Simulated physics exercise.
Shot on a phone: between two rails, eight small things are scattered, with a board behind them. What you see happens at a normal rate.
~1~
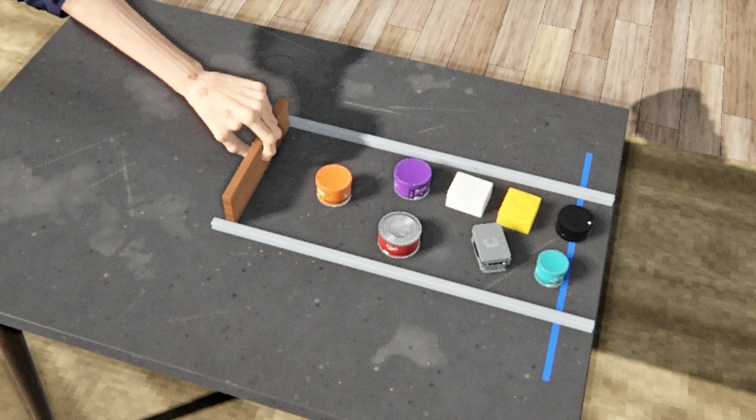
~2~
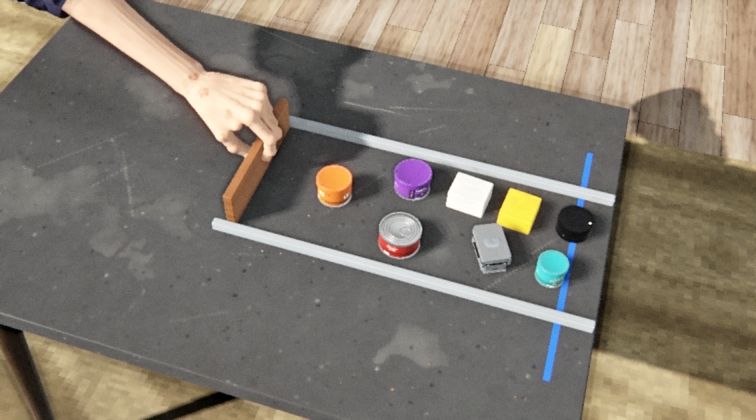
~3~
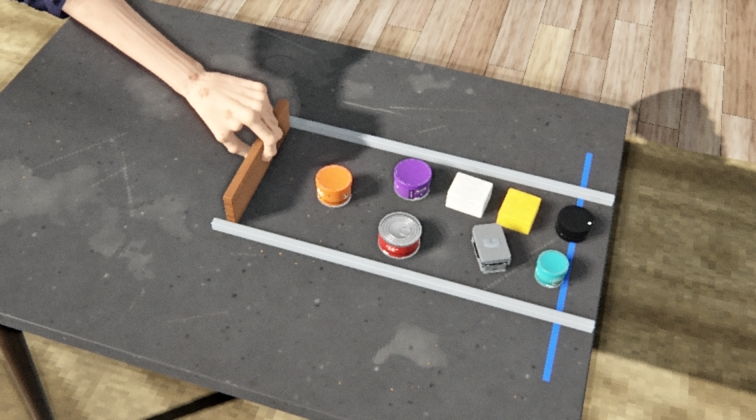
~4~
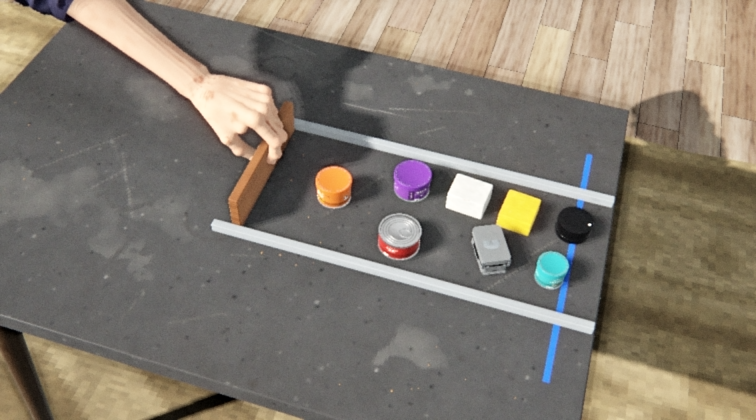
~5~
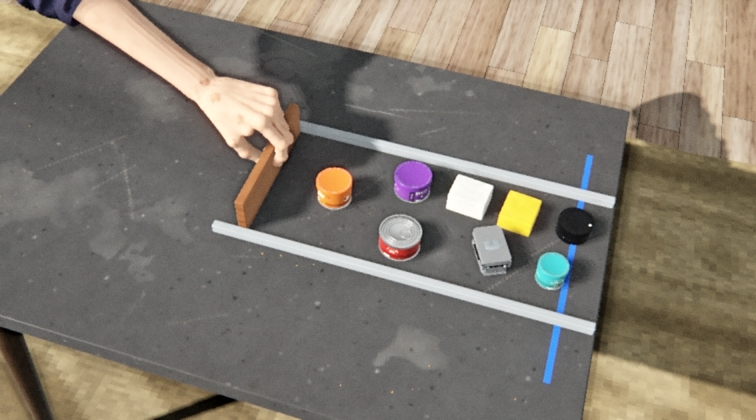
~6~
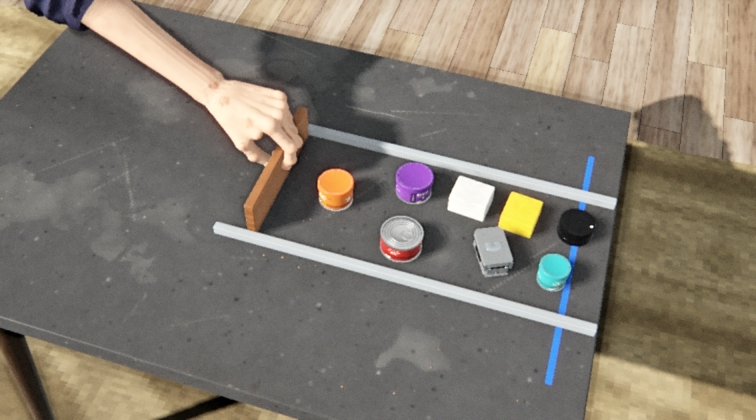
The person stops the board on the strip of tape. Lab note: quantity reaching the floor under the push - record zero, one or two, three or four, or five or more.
The pieces that drop number five and up.
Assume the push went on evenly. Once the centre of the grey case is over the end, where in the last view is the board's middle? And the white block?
The grey case gives roughly (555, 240), the white block roughly (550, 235).
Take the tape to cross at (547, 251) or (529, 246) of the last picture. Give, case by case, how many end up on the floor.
The counts: 3 and 3.
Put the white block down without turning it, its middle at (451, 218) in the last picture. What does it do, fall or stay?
Result: It tips off.
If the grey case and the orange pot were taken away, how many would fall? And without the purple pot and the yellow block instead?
Taking the two tries in turn, it comes to 4 and 3.
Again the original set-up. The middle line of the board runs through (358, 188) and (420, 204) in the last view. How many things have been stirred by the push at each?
Well, it's 1 at the first one and 4 at the second.
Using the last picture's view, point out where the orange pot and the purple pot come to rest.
The orange pot settles near (592, 257); as for the purple pot, near (598, 229).
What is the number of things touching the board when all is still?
The number is 3.
Soon after, none off yet; black lid at rest near (576, 228); turquoise tin at rest near (553, 273); yellow block at rest near (521, 215).
After that, none off yet; black lid at rest near (576, 228); turquoise tin at rest near (553, 273); yellow block displaced a little near (538, 220).
And then, one off so far; black lid on its way down near (619, 342); turquoise tin displaced about its own width near (596, 281); yellow block displaced well along near (614, 240).
In the end, the number that fall off is five or more; gone, white block, grey case, yellow block, turquoise tin and black lid.
